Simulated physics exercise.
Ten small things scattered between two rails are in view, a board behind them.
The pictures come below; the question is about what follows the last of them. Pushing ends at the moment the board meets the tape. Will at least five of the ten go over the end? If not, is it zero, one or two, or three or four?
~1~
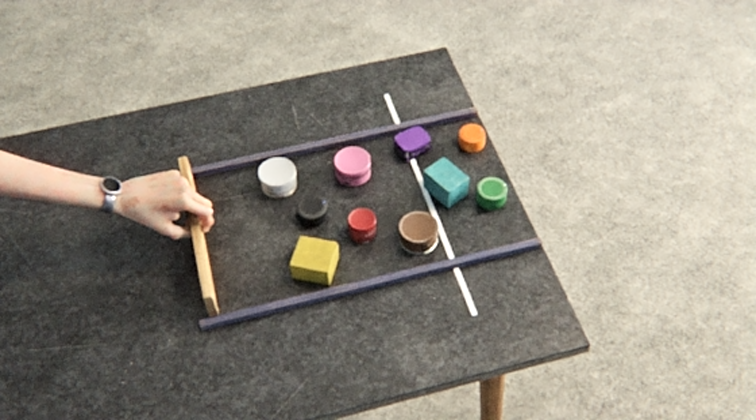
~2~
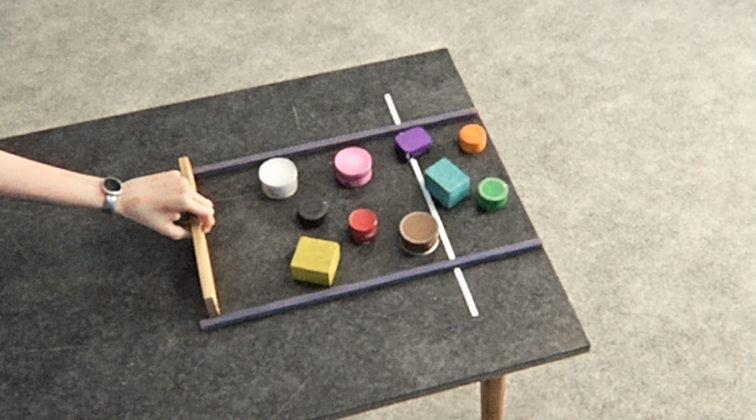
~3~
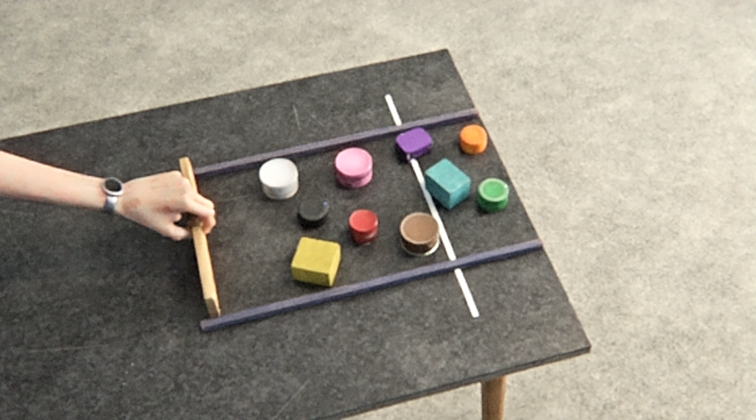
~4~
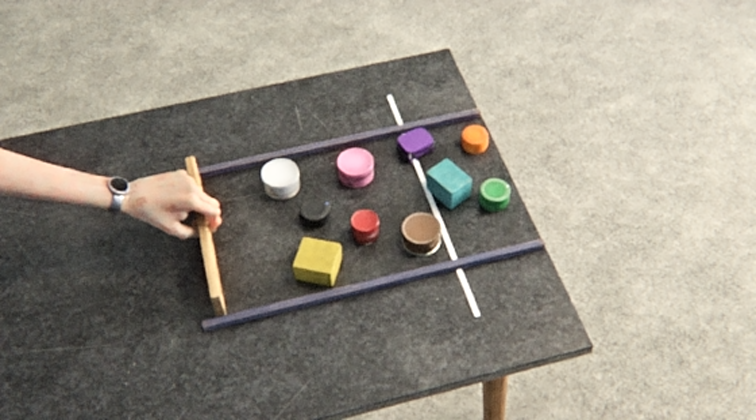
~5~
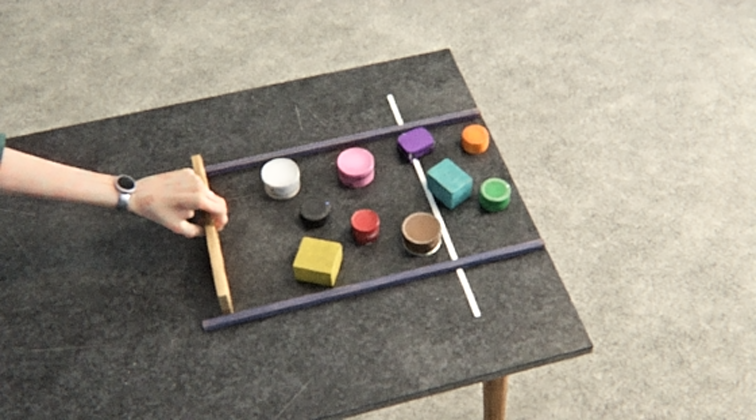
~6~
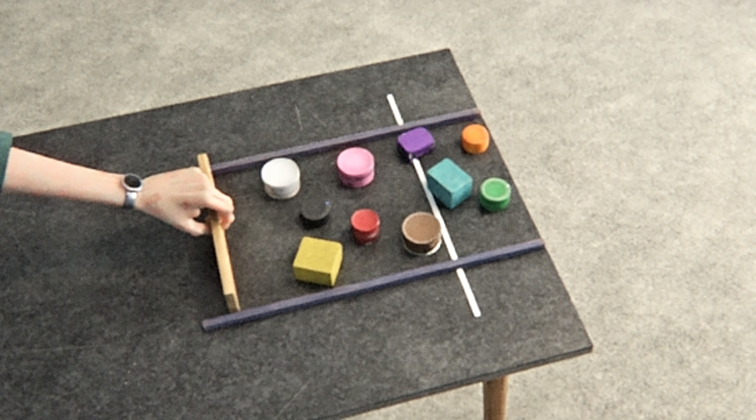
I predict not one will slip off.
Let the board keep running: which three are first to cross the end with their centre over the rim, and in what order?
It runs the orange lid, the green lid, and lastly the brown pot.
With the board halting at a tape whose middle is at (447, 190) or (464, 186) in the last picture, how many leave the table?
Counts per try: 1; 3.
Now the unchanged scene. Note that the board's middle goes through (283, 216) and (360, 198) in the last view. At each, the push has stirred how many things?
The first number is 2, the next one 7.
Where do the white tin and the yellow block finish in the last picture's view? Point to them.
White tin at (430, 145), yellow block at (462, 220).
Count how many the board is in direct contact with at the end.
Count recorded: 4.
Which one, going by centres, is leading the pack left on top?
That would be the orange lid, which ends nearest.
Soon after, none off yet; orange lid at rest near (475, 139); green lid at rest near (495, 195); turquoise block at rest near (449, 183).
At rest, the number that fall off is zero.
